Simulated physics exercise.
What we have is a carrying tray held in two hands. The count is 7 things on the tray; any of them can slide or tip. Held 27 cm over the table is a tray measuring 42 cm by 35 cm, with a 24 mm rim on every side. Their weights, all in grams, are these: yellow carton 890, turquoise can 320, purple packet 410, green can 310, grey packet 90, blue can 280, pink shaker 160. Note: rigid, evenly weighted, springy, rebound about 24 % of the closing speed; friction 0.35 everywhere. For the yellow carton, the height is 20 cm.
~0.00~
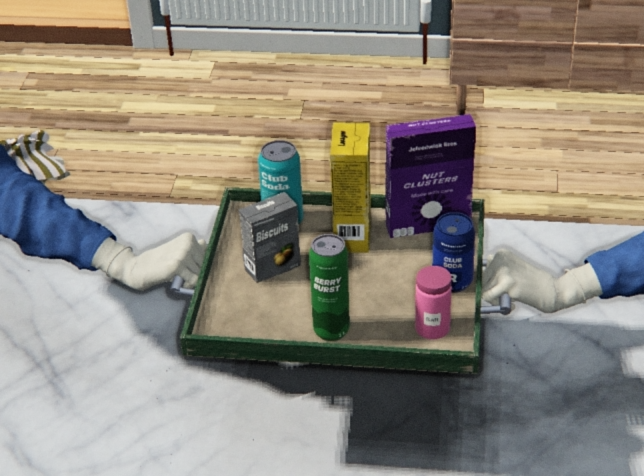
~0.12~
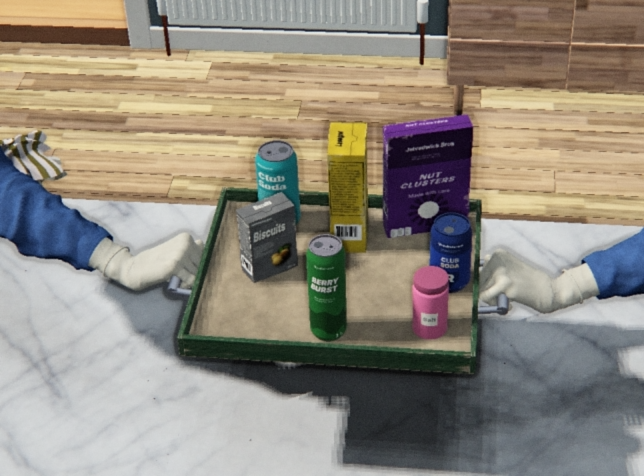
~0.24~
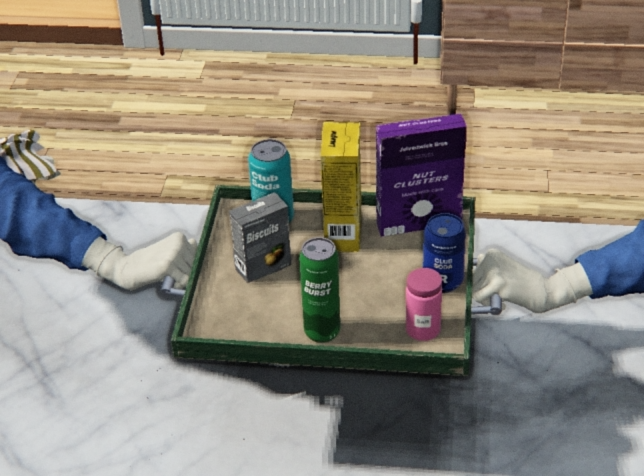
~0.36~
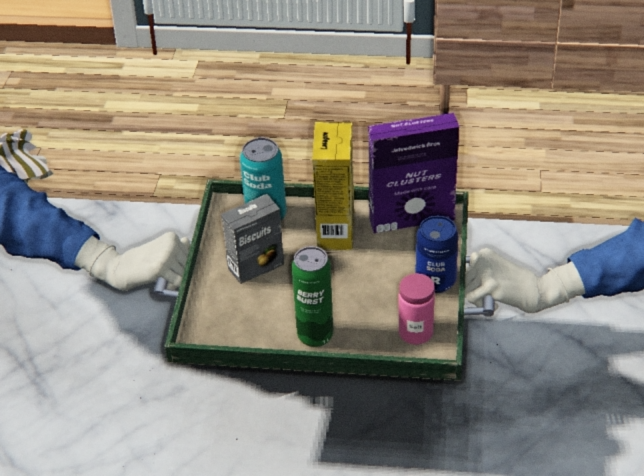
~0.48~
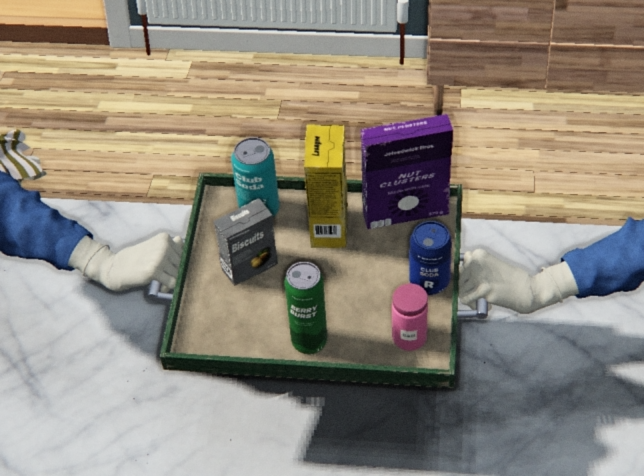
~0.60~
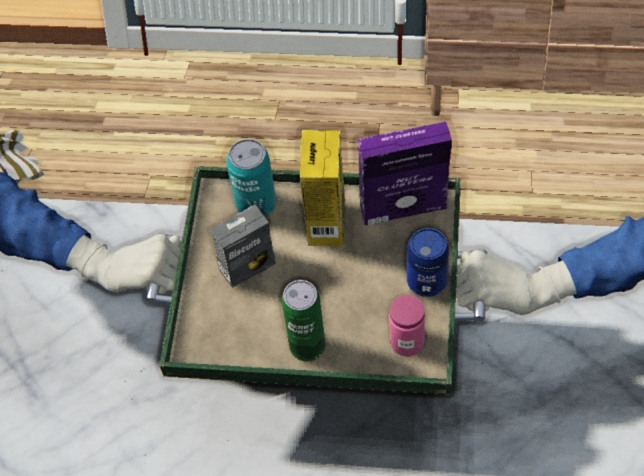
Above a marble table, two gloved hands tilting a green-rimmed tray of cans and packets near edge down, the items staying upright.
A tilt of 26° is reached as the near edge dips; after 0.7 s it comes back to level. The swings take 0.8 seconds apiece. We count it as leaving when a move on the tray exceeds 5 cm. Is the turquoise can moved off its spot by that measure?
Moves away.
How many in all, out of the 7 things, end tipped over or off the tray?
7.
Around 1.40 s, tray tilted 26°, near edge down; yellow carton, purple packet, green can, grey packet, blue can and pink shaker now off the tray; turquoise can tipped 37° against what carries it near (225, 360).
Around 2.00 s, tray tilted 13°, near edge down; turquoise can now off the tray.
Finally (2.9 s), off the tray, yellow carton, turquoise can, purple packet, green can, grey packet, blue can and pink shaker.
